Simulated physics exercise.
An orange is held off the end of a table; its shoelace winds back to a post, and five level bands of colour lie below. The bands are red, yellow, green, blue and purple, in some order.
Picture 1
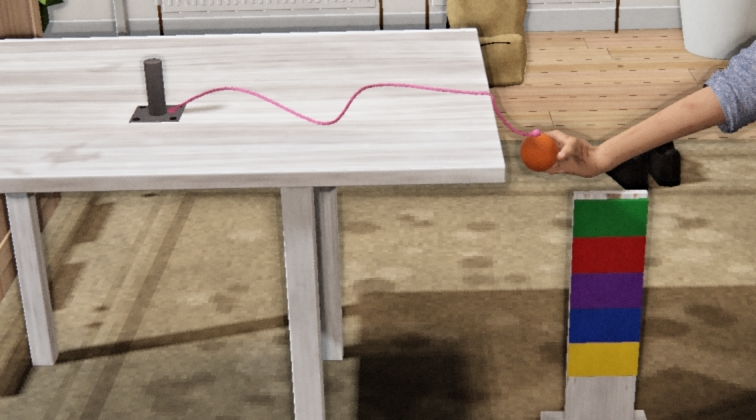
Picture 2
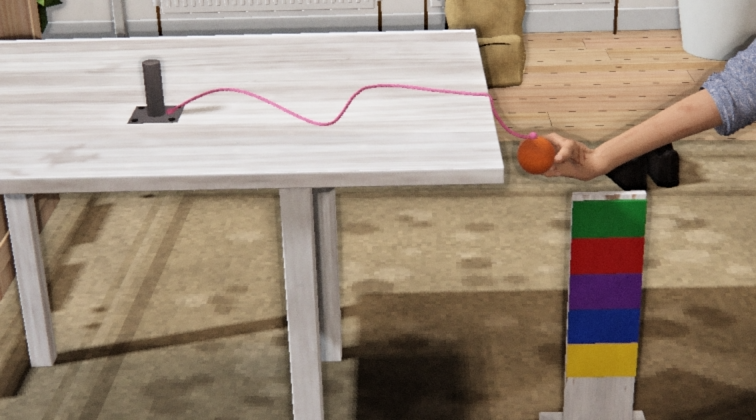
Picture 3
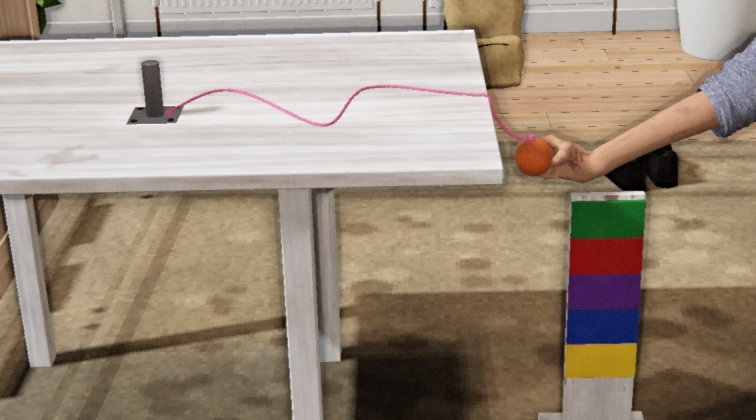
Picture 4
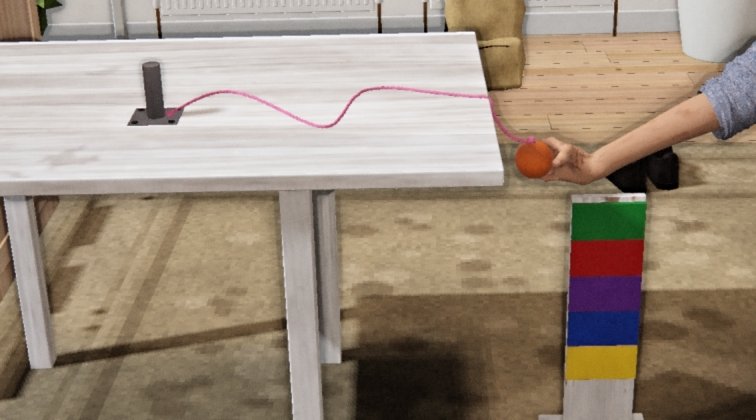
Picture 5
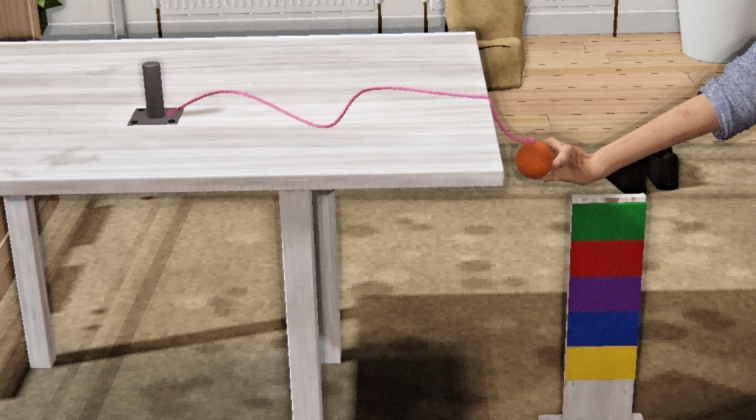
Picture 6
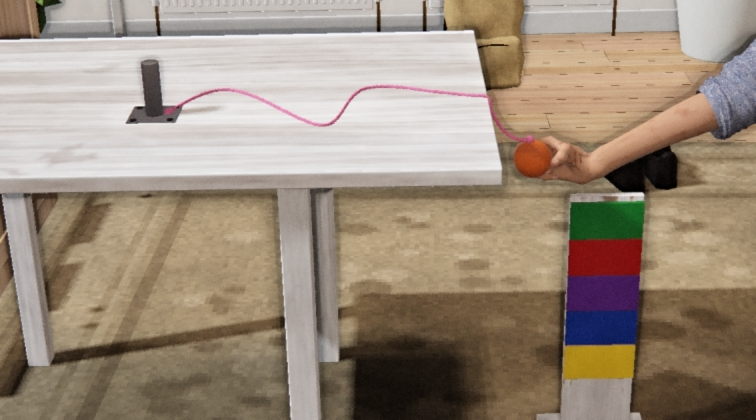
Almost nothing moves except an orange ball-like fruit, which a hand reaching in from the right holds just off the table's end and which shifts very slightly, while the slightly raised, nearly steady view shows a room with a patchy brown floor. A pink cord winds leftward across the whitewashed table to a dark post. Below the hand, an upright board carries green, red, purple, blue and yellow bands.
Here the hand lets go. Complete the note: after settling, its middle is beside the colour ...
... Blue.
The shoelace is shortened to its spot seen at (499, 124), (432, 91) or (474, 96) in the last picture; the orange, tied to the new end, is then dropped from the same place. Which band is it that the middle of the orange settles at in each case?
For the first: Purple; for the second: Green; for the third: Red.
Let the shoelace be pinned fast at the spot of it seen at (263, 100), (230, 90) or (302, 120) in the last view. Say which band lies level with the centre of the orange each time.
First try purple, second purple, third red.
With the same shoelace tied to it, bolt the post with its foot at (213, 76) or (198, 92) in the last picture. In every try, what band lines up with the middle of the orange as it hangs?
The first case gives yellow, the second gives yellow.
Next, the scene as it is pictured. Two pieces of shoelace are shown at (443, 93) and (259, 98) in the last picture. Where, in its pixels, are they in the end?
They go to (484, 218) and to (306, 107).
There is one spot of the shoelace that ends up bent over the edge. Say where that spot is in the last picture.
Position: Approx. (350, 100).
Soon after, orange near (463, 331); level with blue.
Then, orange near (490, 331); level with blue.
At rest, orange near (482, 333); level with blue. At blue.
